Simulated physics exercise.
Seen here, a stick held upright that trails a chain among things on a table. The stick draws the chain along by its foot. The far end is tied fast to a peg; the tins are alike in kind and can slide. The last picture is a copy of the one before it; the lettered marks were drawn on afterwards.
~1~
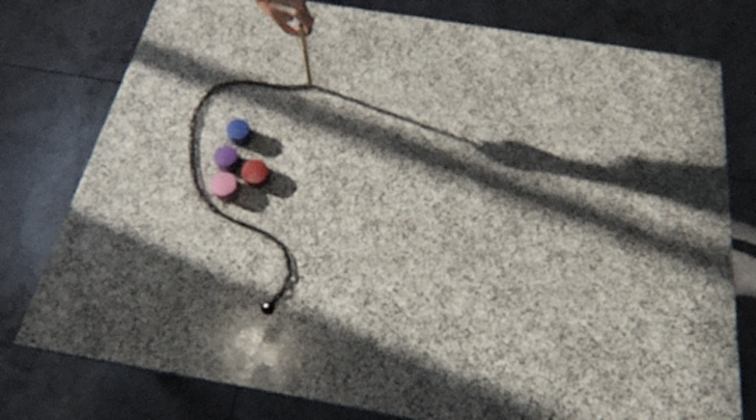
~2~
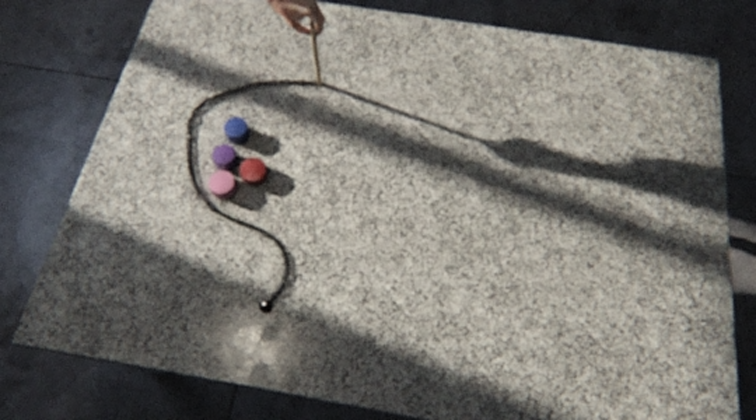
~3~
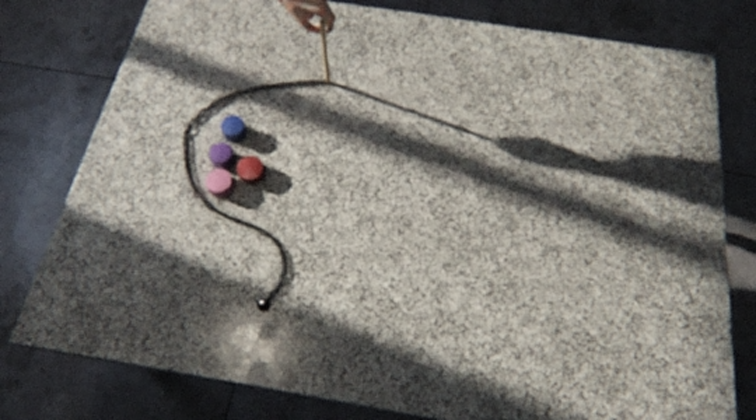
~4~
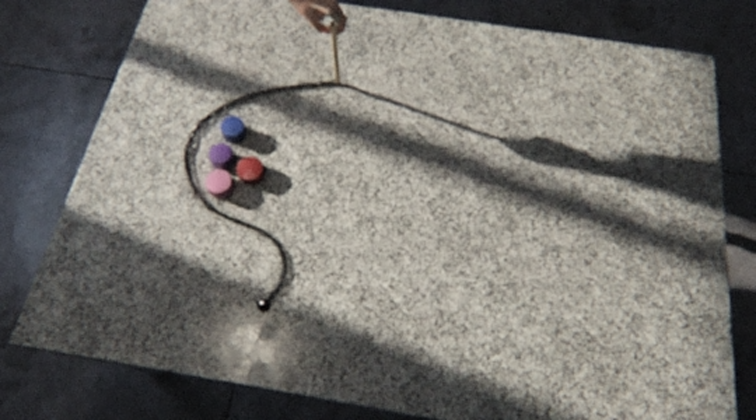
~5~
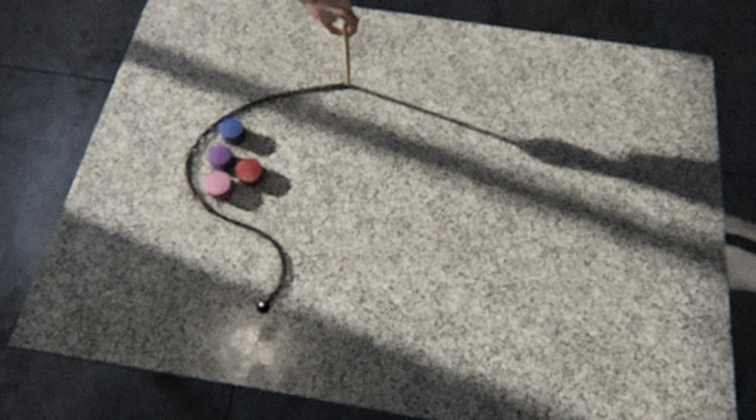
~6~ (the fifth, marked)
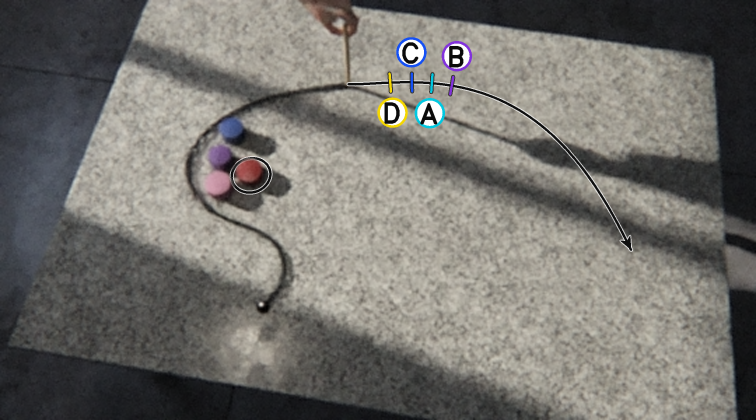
A hand draws a dark chain slowly rightward with an upright stick, beside four coloured tins.
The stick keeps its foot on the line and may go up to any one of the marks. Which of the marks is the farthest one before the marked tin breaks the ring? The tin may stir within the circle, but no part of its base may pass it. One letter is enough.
At A, and not beyond.
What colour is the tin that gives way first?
The blue tin.
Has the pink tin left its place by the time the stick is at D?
By then, no.
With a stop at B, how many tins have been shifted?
Four.
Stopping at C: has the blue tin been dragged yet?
By then, yes.
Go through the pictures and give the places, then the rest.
Purple tin (228, 160); pink tin (225, 187); blue tin (239, 133), in the first picture.
Blue tin (237, 131); red tin (254, 172), in the second picture.
Peg (263, 303); purple tin (223, 156), in the third picture.
Pink tin (220, 184); blue tin (234, 130), in the fourth picture.
Red tin (250, 173); peg (262, 305); purple tin (222, 159), in the fifth picture.
On the marked copy, A at (432, 83); B at (452, 86); C at (412, 82); D at (390, 83); the ring at (251, 175); the route from (349, 84) via (518, 109) to (631, 250).
With A. Early on, foot of the stick (379, 84); red tin (250, 173).
Further on, foot of the stick (407, 83); blue tin (237, 134); red tin (250, 173).
At the end, foot of the stick (432, 84); purple tin (231, 162); pink tin (227, 185); blue tin (252, 150); red tin (252, 173); the red tin is still in its ring.
As for the rest, B drags the ringed tin to (264, 177); C is safe but short; D is safe but short.
